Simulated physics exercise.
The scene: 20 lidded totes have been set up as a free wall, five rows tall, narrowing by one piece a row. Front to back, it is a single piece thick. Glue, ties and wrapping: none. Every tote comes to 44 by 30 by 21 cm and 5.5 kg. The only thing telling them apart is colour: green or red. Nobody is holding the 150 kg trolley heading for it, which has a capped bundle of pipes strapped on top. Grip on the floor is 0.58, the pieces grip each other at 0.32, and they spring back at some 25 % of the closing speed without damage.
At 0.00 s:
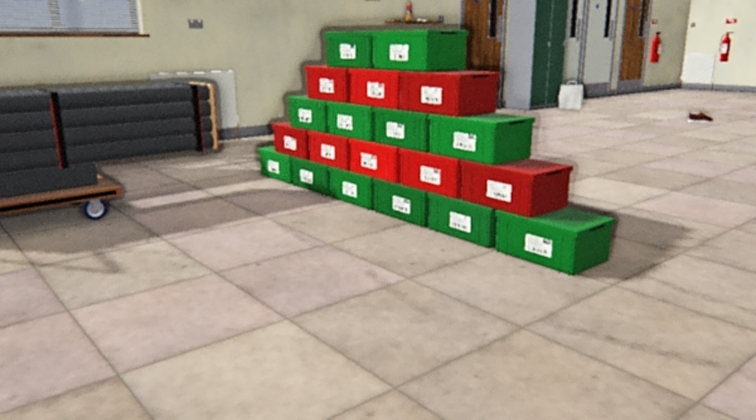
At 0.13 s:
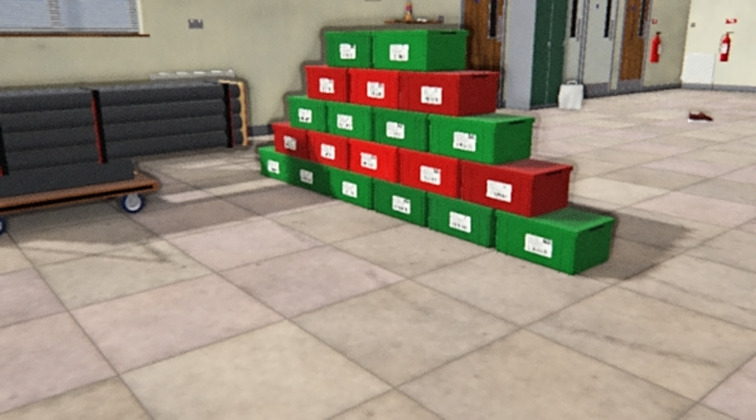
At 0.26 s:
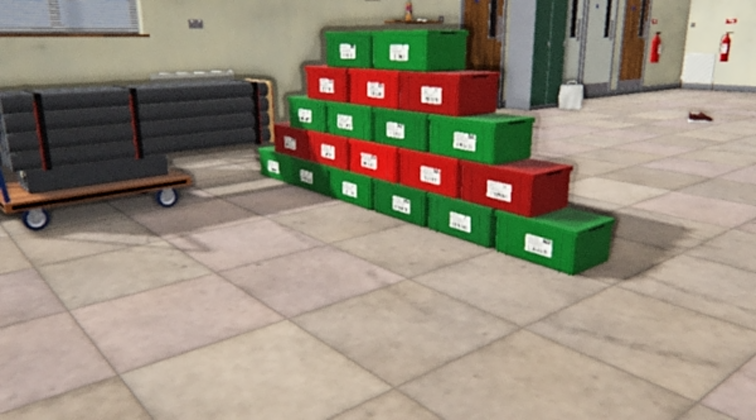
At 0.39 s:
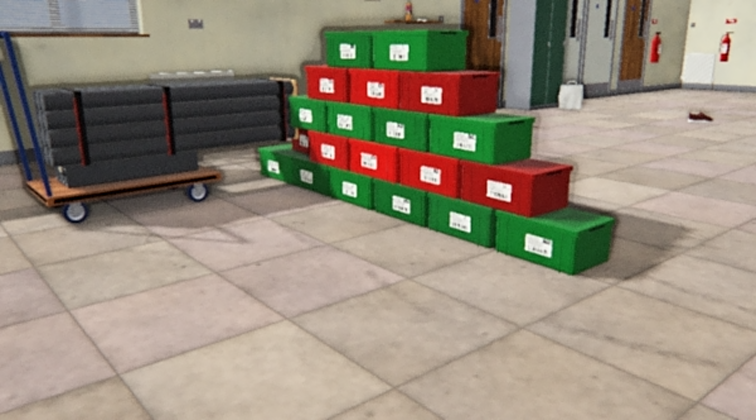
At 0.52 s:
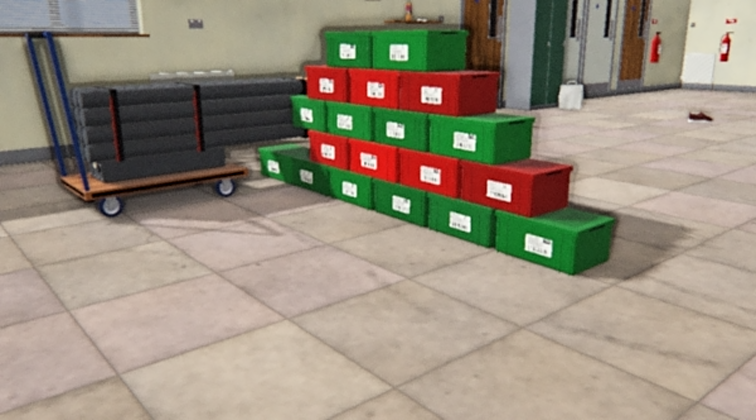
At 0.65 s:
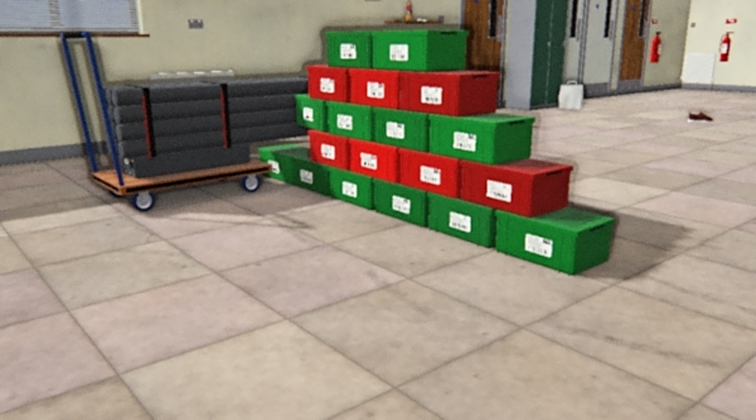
The video shows an unattended flatbed trolley loaded with strapped dark grey bundles rolling rightward across a tiled floor to a stepped wall of green and red lidded boxes, pressing into its left end and shifting boxes there.
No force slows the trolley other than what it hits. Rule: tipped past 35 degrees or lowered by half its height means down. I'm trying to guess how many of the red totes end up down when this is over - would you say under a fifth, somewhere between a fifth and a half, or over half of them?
I would say under a fifth of them.
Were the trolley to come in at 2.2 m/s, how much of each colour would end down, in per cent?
You'd end up with green at 0 per cent down and red at 10 per cent.
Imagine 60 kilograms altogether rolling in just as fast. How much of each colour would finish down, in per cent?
Colour by colour that makes green 0, red 0 percent.
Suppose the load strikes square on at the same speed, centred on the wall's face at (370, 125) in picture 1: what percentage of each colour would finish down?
For green it's 30 per cent, for red 50 per cent.
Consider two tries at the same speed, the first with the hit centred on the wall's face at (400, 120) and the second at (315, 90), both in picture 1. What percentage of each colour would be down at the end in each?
First try then second: Green 30 and 30, red 60 and 20 per cent.
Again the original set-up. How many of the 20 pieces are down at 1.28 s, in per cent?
5 %.
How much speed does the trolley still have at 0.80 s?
About 1.3 m/s.
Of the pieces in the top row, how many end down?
That comes to 0 in all.
After 0.80 s, load 70 cm past the wall's line, still rolling; none of the 8 red totes down (0 of 20 in all colours); top red tote unmoved.
After 0.98 s, load 90 cm past the wall's line, still rolling; 1 of the 8 red totes down (1 of 20 in all colours); top red tote unmoved.
After 1.28 s, load 1.17 m past the wall's line, still rolling; 1 of the 8 red totes down (1 of 20 in all colours); top red tote unmoved.
After 2.04 s, load 1.62 m past the wall's line, still rolling; 1 of the 8 red totes down (1 of 20 in all colours); top red tote unmoved.
At rest (3.4 s), load 1.85 m past the wall's line, stopped; 1 of the 8 red totes down (1 of 20 in all colours); top red tote unmoved; top green tote unmoved. That is 12 per cent. As the last picture would show them, middles, top red tote near (448, 92), top green tote near (419, 51).
